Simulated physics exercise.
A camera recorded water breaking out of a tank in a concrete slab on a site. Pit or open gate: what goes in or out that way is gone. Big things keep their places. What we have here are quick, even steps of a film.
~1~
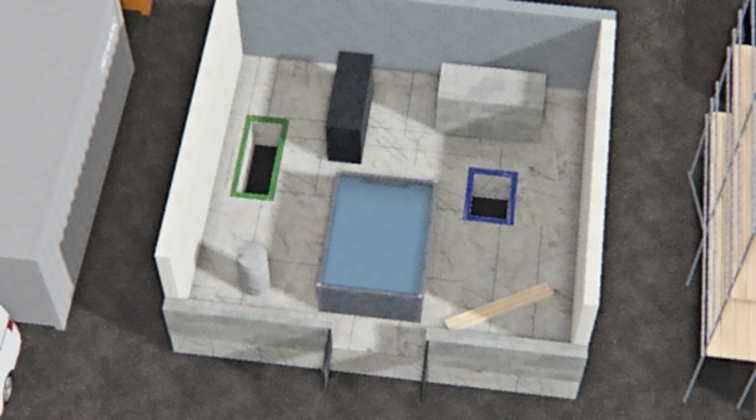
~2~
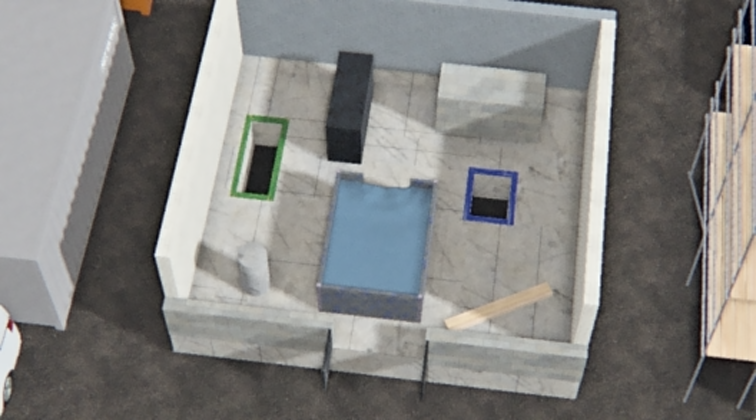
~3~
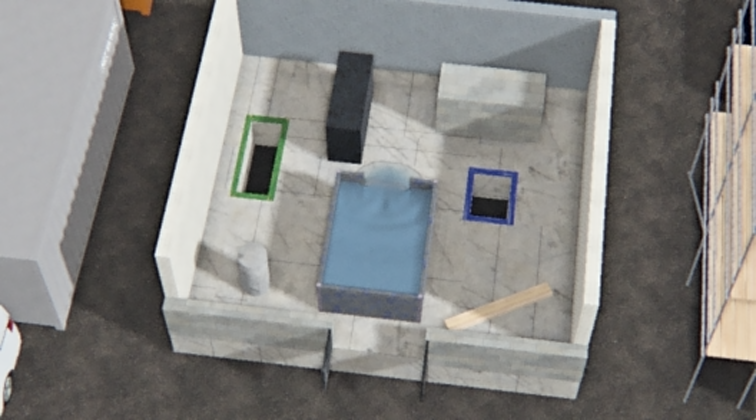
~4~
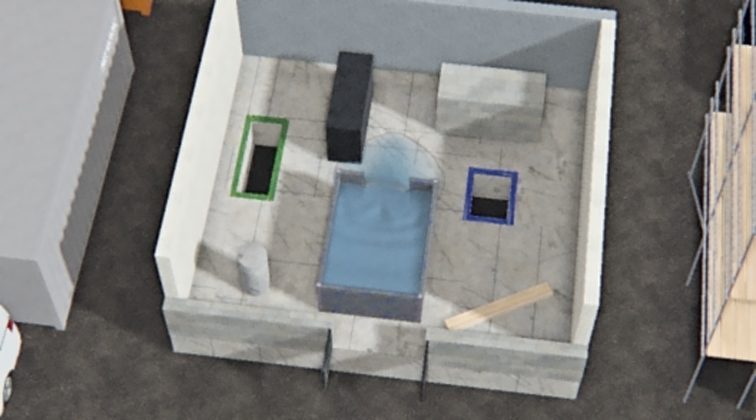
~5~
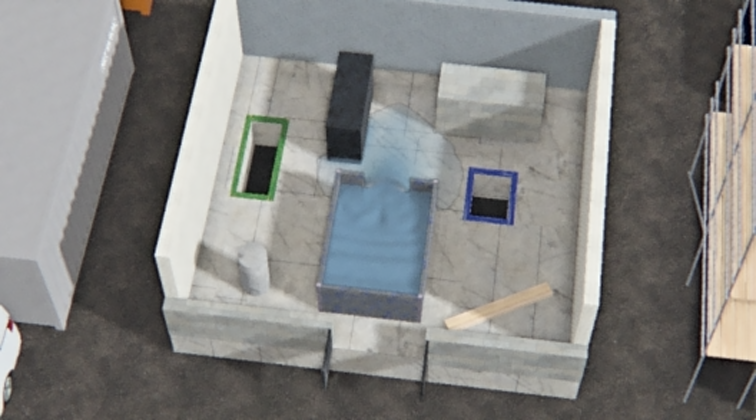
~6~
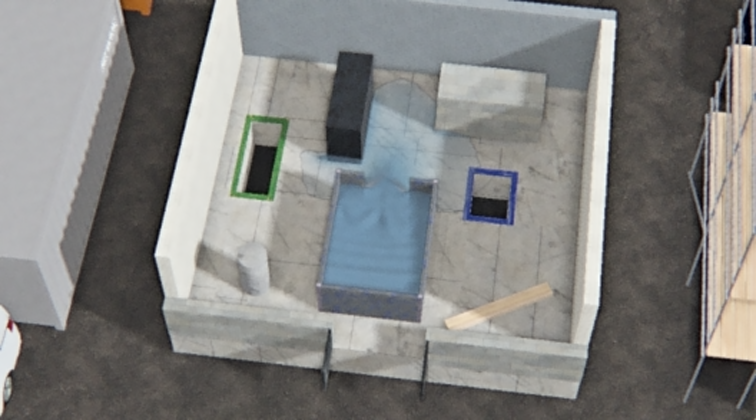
In a walled concrete enclosure on a site, still water sits in a tank between green-edged and blue-edged openings; water then pours through a gap on the tank's far side and spreads across the slab beside a dark block.
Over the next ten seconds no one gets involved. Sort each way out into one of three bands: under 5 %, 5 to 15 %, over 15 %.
Sorted: Gate - under 5 %; blue pit - 5 to 15 %; green pit - over 15 %.
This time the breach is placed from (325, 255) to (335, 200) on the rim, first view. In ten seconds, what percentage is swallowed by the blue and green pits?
Blue 0 %, green 45 %.
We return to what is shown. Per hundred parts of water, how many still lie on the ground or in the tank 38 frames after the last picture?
84 % or so.
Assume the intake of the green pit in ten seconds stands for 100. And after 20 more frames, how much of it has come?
Result: 25 % of the ten-second total.
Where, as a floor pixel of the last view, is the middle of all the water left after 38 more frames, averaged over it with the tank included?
Point: (410, 195).
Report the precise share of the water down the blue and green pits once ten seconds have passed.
Close to 8 in a hundred and 20 in a hundred, in that order.
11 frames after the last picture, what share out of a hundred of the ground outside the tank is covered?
About 40 per cent.
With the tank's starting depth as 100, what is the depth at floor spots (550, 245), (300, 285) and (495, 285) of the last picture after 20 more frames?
First 4, next 0, last 0 in a hundred.
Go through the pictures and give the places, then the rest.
The first frame shows still water in the water tank at (378, 235).
In the second frame, the front is at a hidden place, out from the gap on the water tank's far side.
In the third frame, the front is at (383, 165), out from the gap on the water tank's far side.
In the fourth frame, the front is at (387, 136), out from the gap on the water tank's far side.
In the fifth frame, the front is at (392, 108), out from the gap on the water tank's far side.
In the sixth frame, water pours out on the water tank's far side and has run to (396, 83).
A moment on, water covers 25 % of the floor; the gate 0 %, the blue pit 0 %, the green pit 1 %.
Next, water covers 40 % of the floor; the gate 0 %, the blue pit 0 %, the green pit 2 %.
Then, water covers 50 % of the floor; the gate 0 %, the blue pit 1 %, the green pit 5 %.
Later, water covers 75 % of the floor; the gate 0 %, the blue pit 4 %, the green pit 12 %.
In the end, water covers 90 % of the floor; the gate 3 %, the blue pit 8 %, the green pit 20 %.
